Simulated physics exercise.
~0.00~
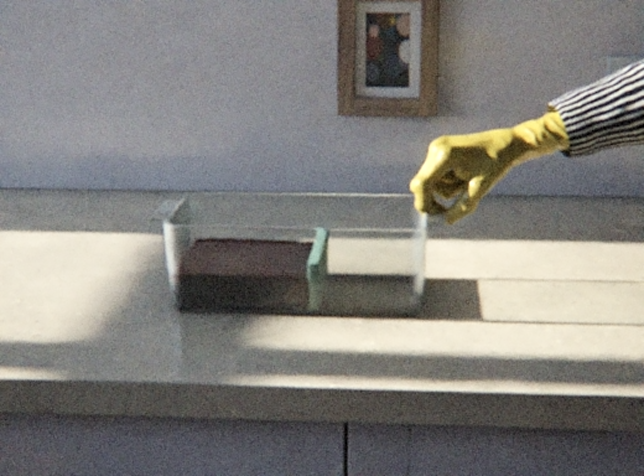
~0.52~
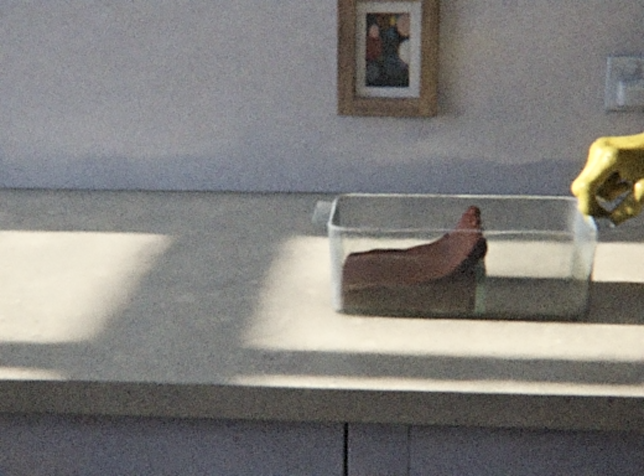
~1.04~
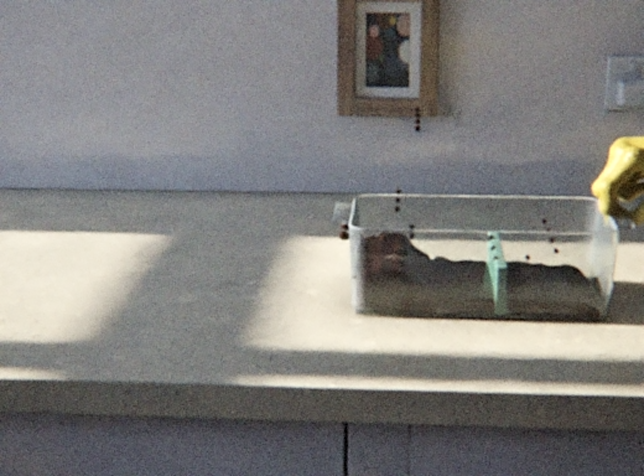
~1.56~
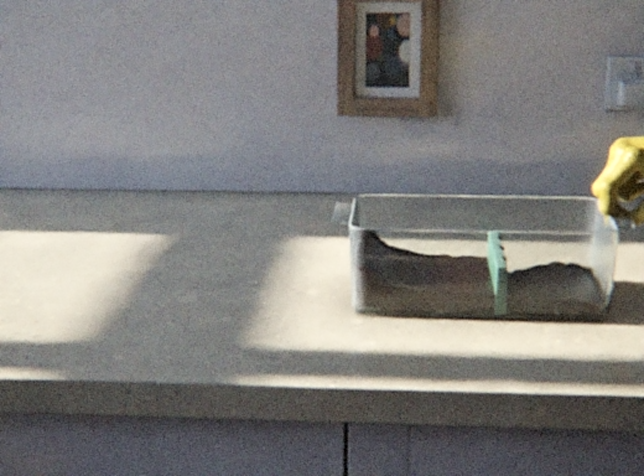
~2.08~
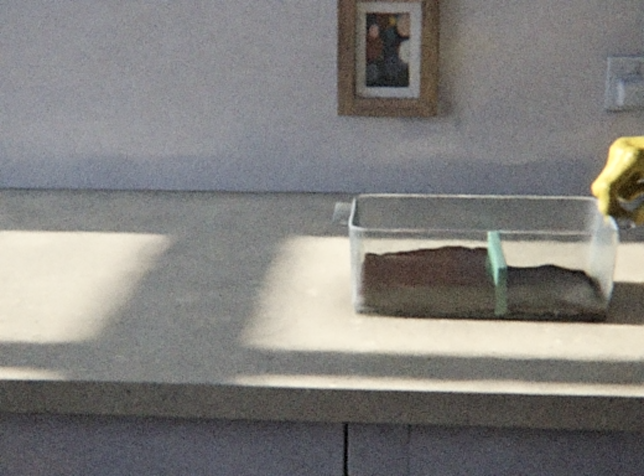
A yellow-gloved hand pulled a clear divided tub of dark brown liquid to the right along a counter, and the liquid surged over the divider, flinging up a few drops, before settling with some of it left in the right side.
